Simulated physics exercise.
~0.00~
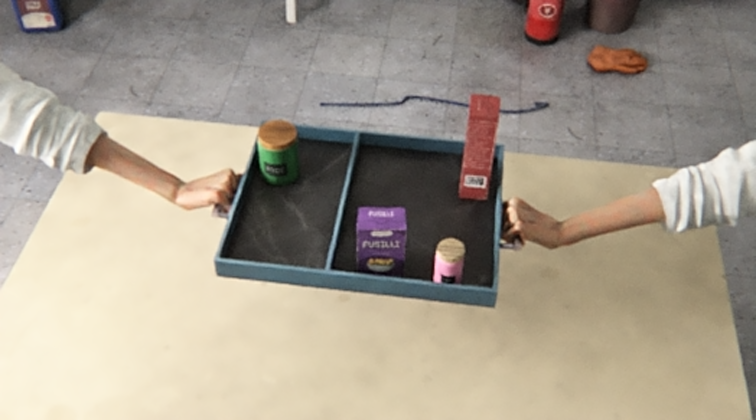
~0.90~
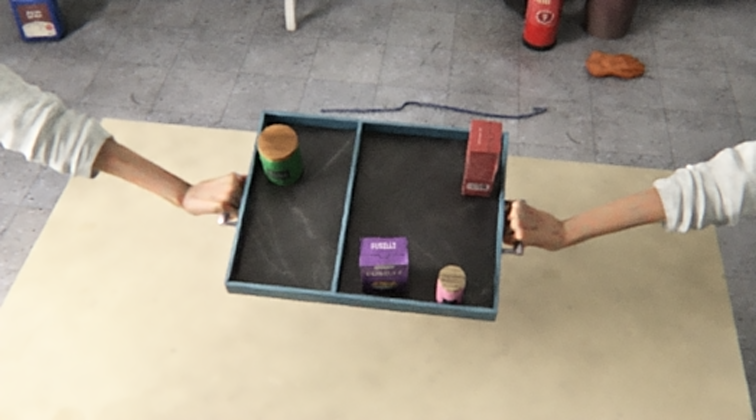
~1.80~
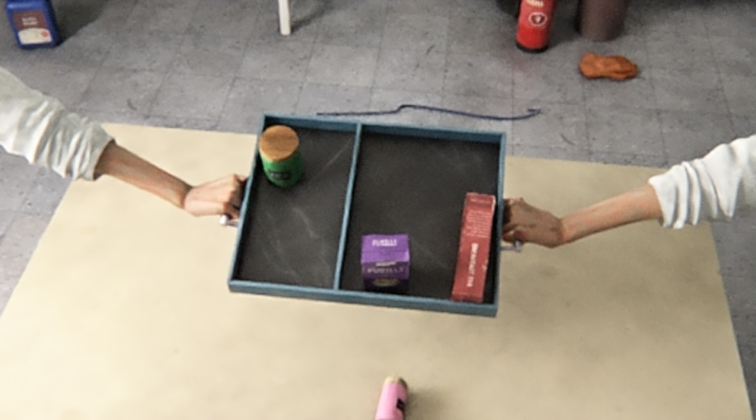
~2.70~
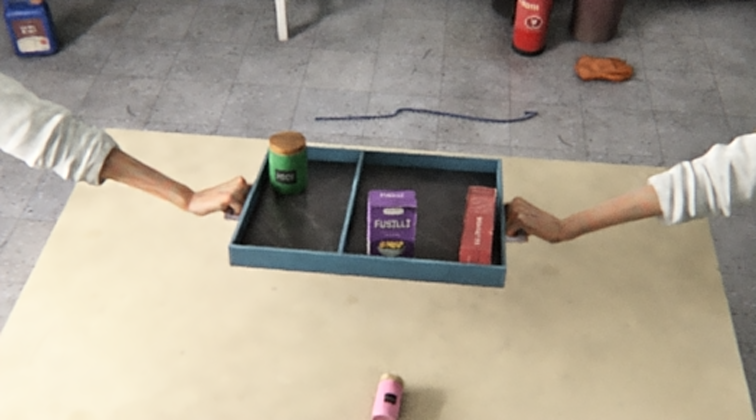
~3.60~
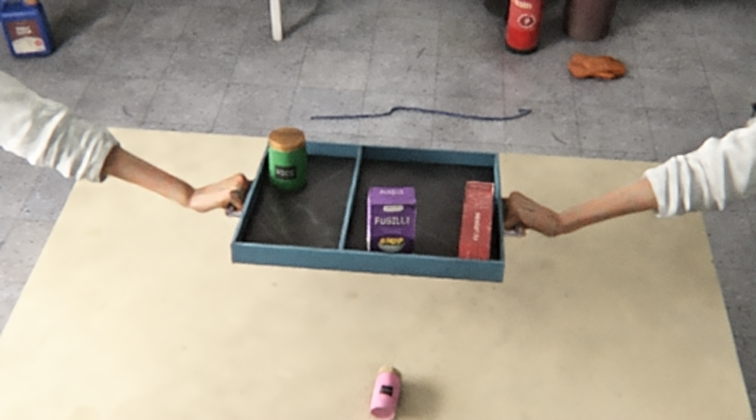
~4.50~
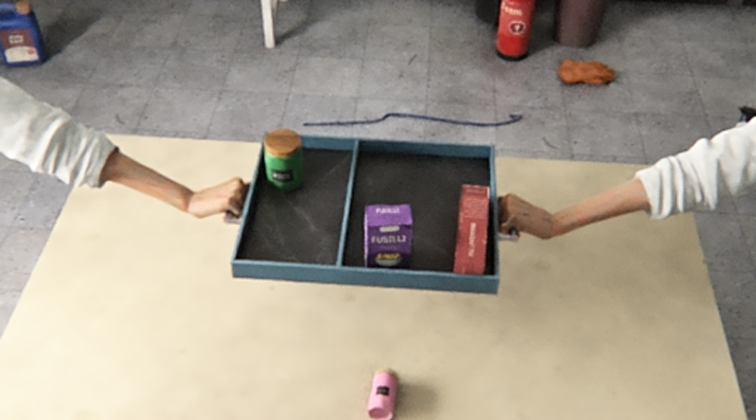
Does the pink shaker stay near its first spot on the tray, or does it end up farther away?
It ends up farther away, lying on its side off the tray, beyond the near edge.
We see two hands tip a divided blue tray toward the viewer; the red carton topples and the pink shaker drops off the near edge. The hands tilt it back the other way, then level it, with the purple packet and green jar still standing.
